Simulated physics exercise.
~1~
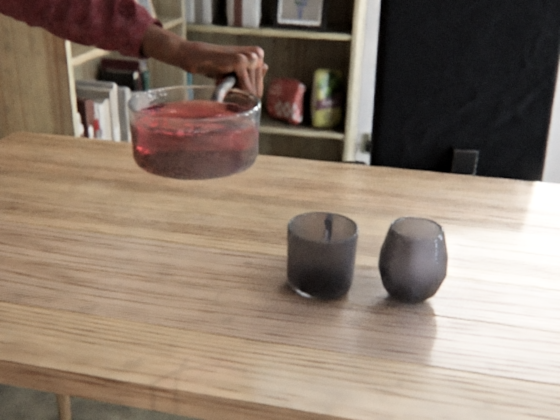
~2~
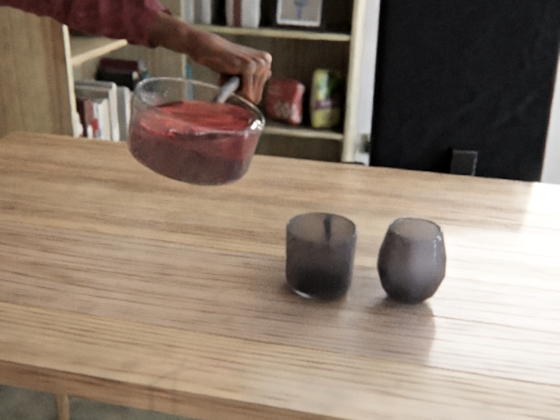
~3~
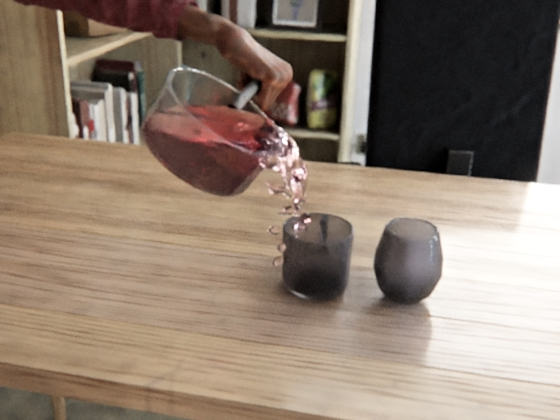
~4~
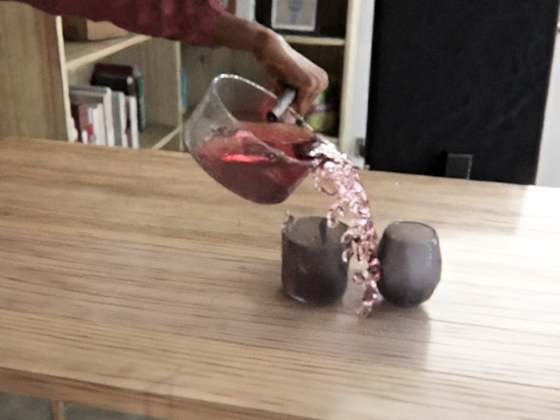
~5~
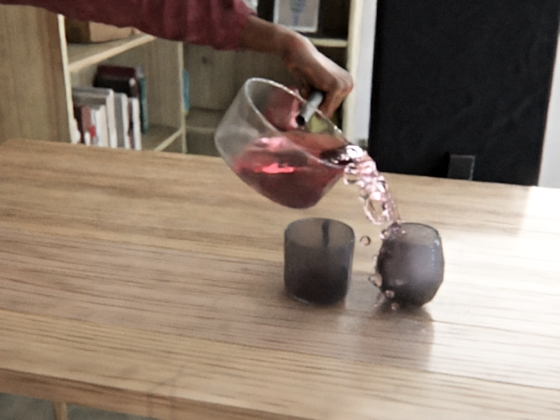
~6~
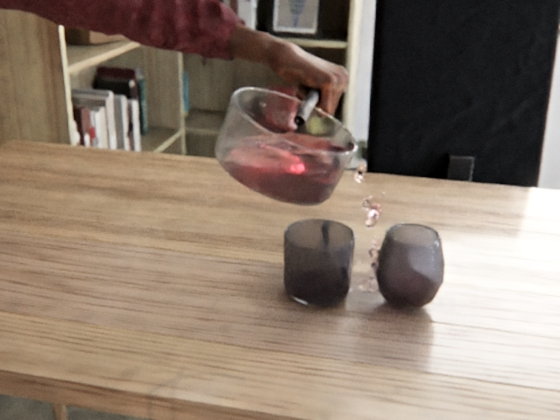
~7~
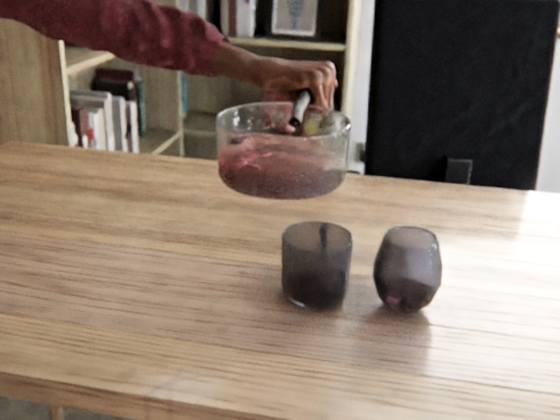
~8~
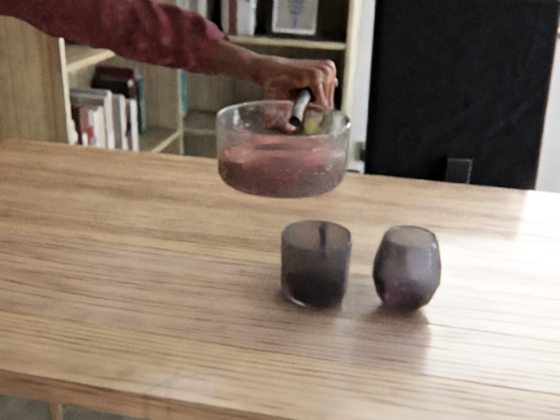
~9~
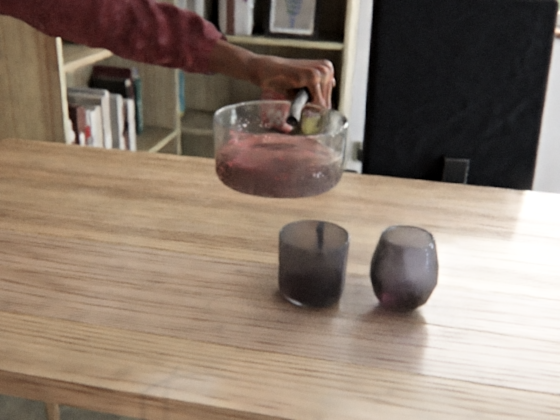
A hand tipped a clear glass pot of pinkish-red liquid and swept it to the right, pouring a stream over two dark cups on a wooden table, some falling outside them, then leveled the pot and held it above the cups, with liquid still inside.
